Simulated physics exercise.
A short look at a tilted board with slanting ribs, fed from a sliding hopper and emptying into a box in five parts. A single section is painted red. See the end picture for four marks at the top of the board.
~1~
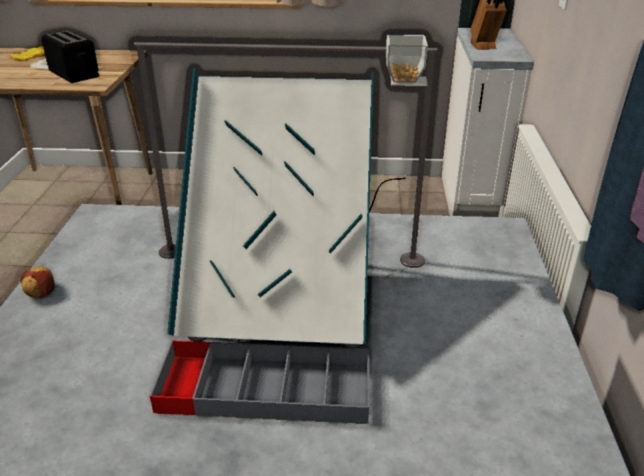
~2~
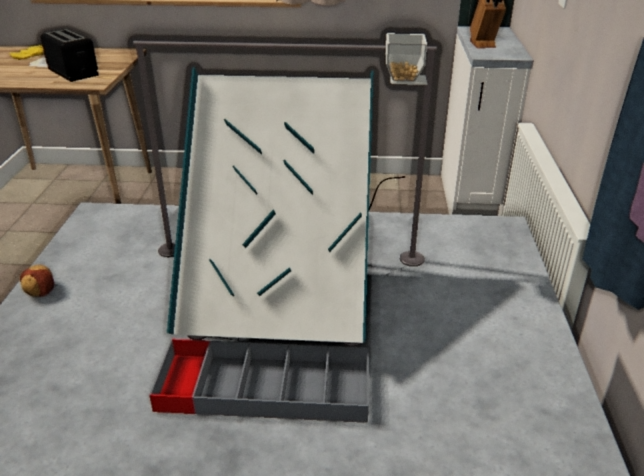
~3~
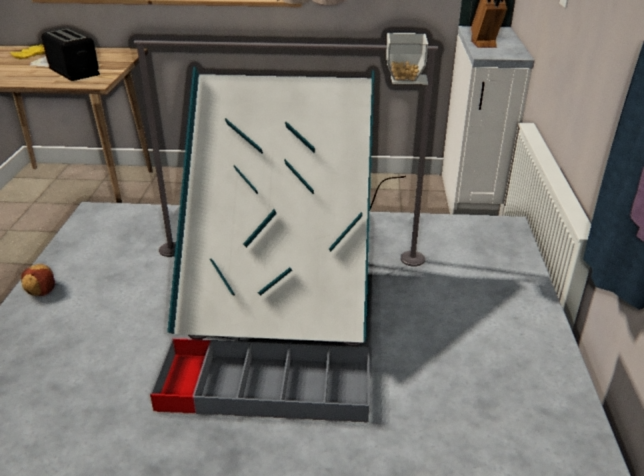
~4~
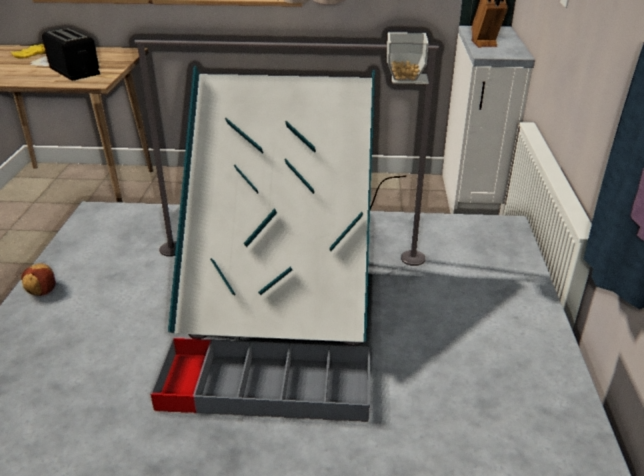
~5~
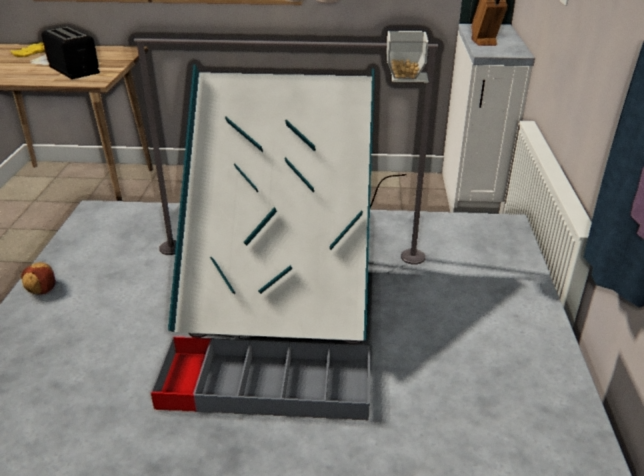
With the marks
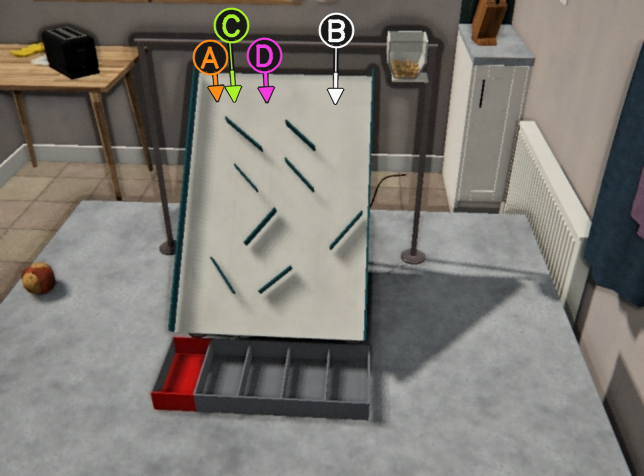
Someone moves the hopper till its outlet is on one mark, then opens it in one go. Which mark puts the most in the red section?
Go for A.
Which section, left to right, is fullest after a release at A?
The first from the left.
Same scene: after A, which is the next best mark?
C.
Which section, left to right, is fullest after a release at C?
The first.
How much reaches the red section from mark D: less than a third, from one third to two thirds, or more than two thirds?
It is less than a third.
On the marked copy, mark A meets the board at (216, 95); mark B meets the board at (335, 98); mark C meets the board at (234, 96); mark D meets the board at (266, 96).
If A is chosen, most in the red section, about a quarter in other sections, a stray few outside the box.
If B is chosen, a stray few in the red section, nearly all in other sections, a stray few held on the board, a stray few outside the box.
If C is chosen, about a third in the red section, about two thirds in other sections, a stray few outside the box.
If D is chosen, a stray few in the red section, nearly all in other sections, a stray few outside the box.
